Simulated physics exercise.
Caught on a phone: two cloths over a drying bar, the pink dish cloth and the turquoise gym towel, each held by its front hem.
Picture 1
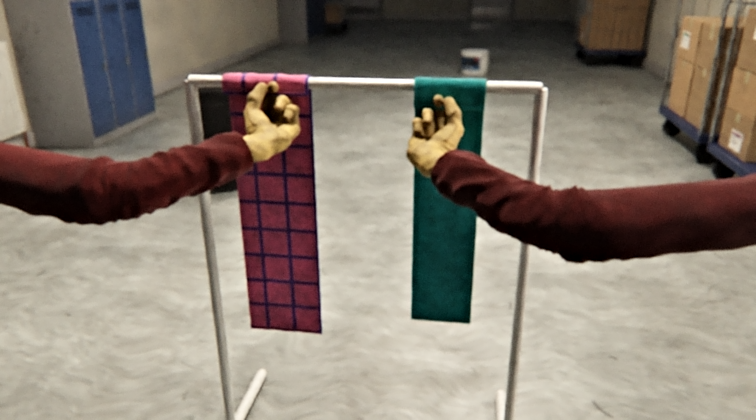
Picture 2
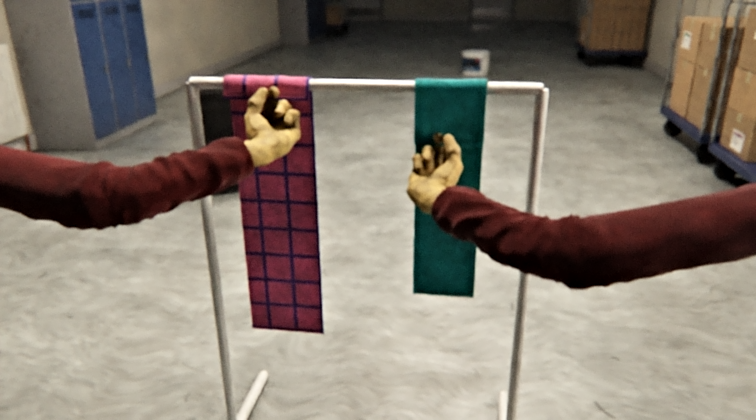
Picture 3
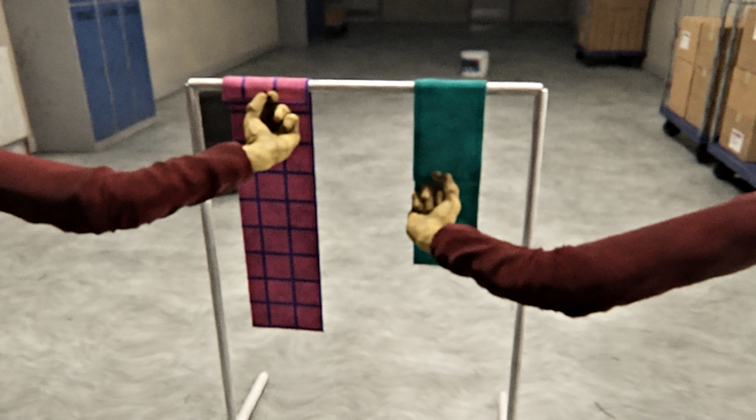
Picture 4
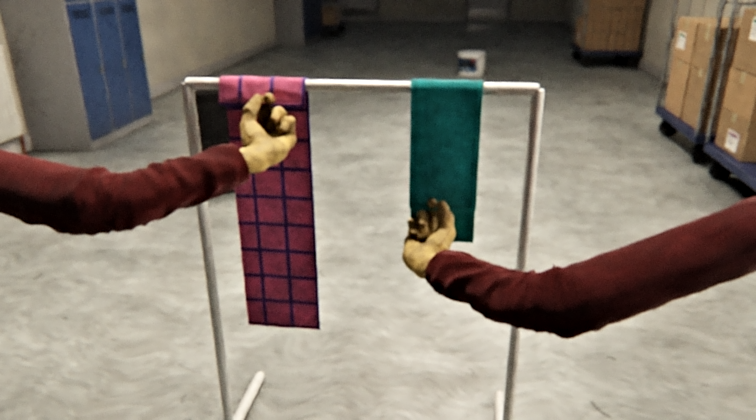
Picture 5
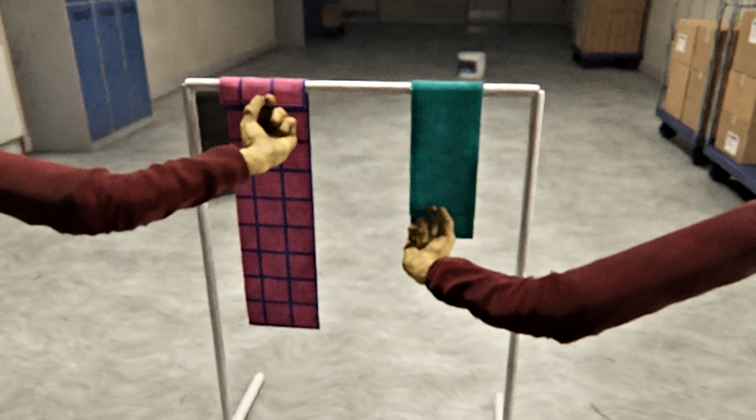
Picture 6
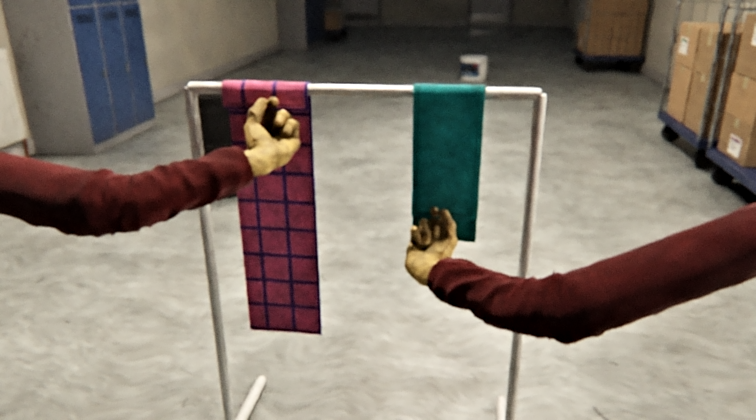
Two arms in dark red sleeves and yellowish gloves reach in from both sides towards a white drying bar in a grey-floored storage room, seen from straight in front by a nearly steady camera. A pink dish cloth with a dark grid hangs left, a plain turquoise gym towel right. The right hand draws the towel's front hem down, its back rising, then slows almost to stillness, while the left hand barely moves.
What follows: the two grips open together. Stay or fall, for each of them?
In the end the pink dish cloth slips to the floor, the turquoise gym towel keeps its place.
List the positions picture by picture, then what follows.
In the first frame, dish cloth front hem (286, 89), back hem (303, 329); gym towel front hem (432, 102), back hem (426, 315).
In the second frame, dish cloth front hem (287, 93); gym towel front hem (432, 139).
In the third frame, dish cloth front hem (286, 98); gym towel front hem (430, 177).
In the fourth frame, dish cloth front hem (282, 100); gym towel front hem (426, 203).
In the fifth frame, dish cloth front hem (283, 101); gym towel front hem (426, 210).
In the sixth frame, dish cloth front hem (286, 103), back hem (303, 329), front far shorter than the back; gym towel front hem (428, 212), back hem (428, 234), front almost as long as the back.
Then, 0.28 s past the final frame, dish cloth clear of the rail and dropping near (281, 264); gym towel unmoved.
Then, 0.52 s past the final frame, dish cloth in a heap on the floor; gym towel unmoved.
When it is over, dish cloth in a heap on the floor; gym towel unmoved. The pink dish cloth is pulled off by its long side and the turquoise gym towel stays on.
